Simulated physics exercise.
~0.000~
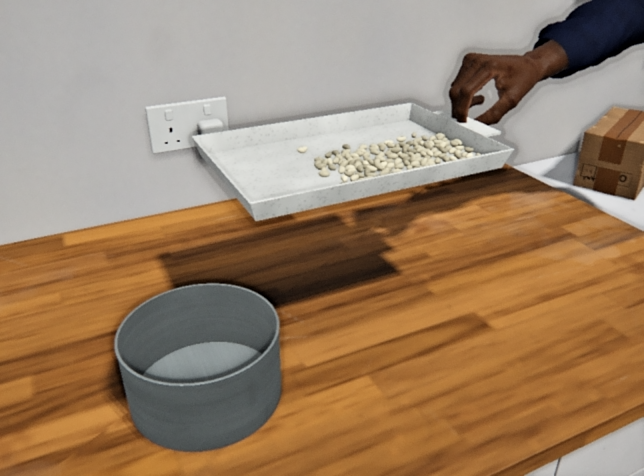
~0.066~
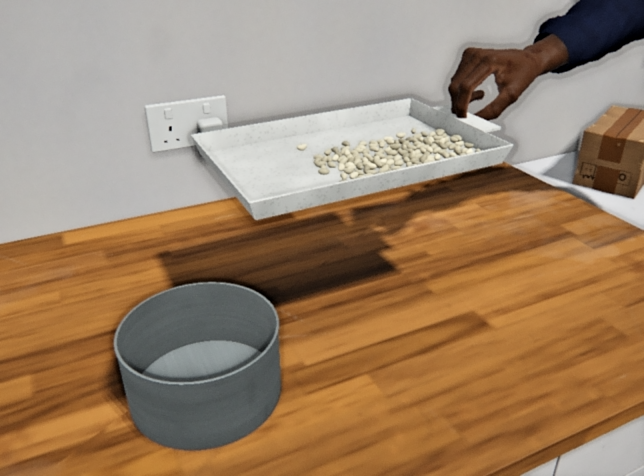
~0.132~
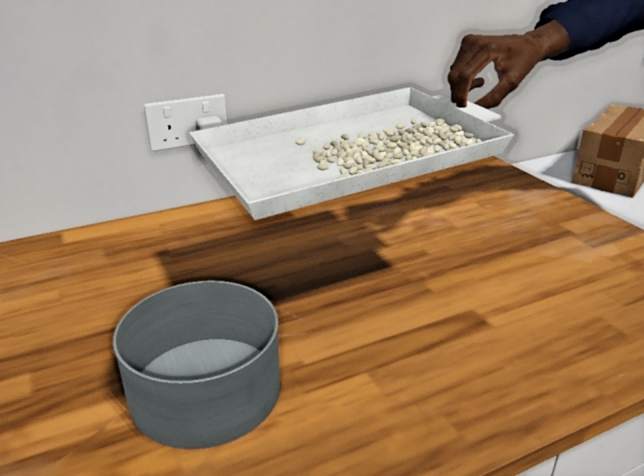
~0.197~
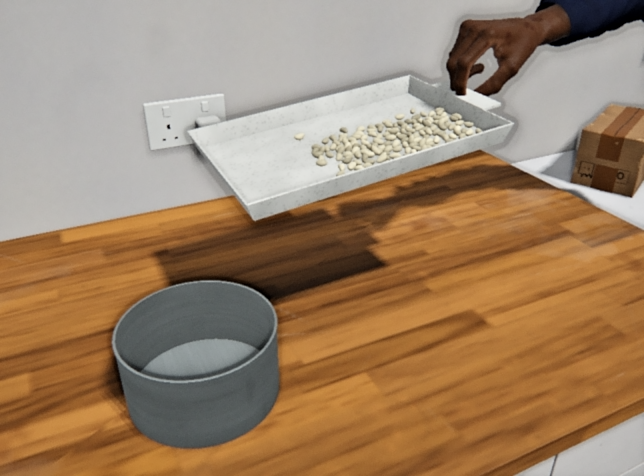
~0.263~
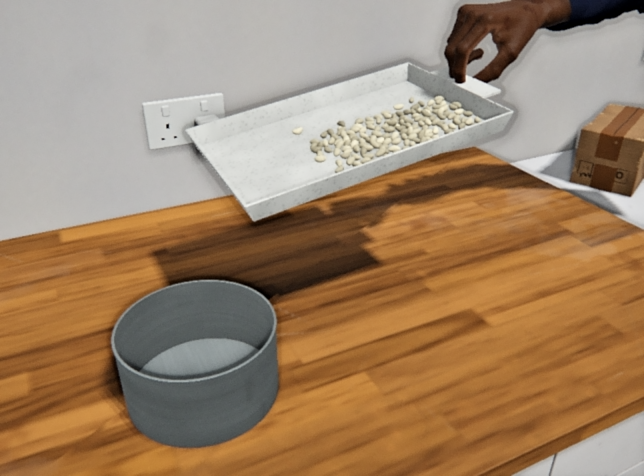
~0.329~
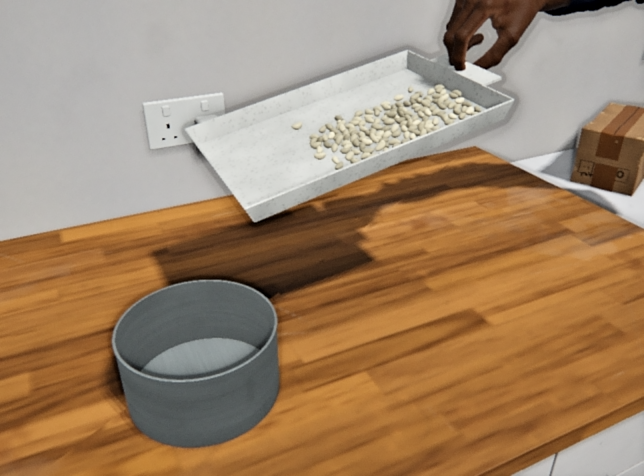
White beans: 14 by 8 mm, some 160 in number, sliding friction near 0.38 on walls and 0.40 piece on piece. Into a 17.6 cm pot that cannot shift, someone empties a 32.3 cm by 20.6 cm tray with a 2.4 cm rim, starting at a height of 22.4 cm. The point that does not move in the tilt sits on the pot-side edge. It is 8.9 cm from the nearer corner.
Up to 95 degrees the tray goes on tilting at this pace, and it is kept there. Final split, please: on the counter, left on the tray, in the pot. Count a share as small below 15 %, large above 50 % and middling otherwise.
Counter: Small. Tray: Small. Pot: Large.
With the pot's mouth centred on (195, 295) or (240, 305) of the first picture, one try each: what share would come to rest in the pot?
In order, about 50 and about 100 per cent.
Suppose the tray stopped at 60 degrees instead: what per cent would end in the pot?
25 %.
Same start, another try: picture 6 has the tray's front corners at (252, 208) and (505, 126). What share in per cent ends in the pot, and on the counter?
Final per cent - pot 55, counter 45.
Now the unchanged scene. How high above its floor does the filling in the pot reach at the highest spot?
Some 1.5 cm up.
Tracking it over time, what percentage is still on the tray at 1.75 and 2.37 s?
70 then 0.
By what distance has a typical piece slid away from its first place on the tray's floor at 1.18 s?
Roughly 21 cm.
After 1.18 s, tilt 51 degrees; the tray holds 85 %, the pot 0 %.
After 1.75 s, tilt 76 degrees; the tray holds 70 %, the pot 25 %.
After 2.37 s, tilt 95 degrees; the tray holds 0 %, the pot 95 %.
At rest (3.0 s), counter 0 %, tray 0 %, pot 100 %.
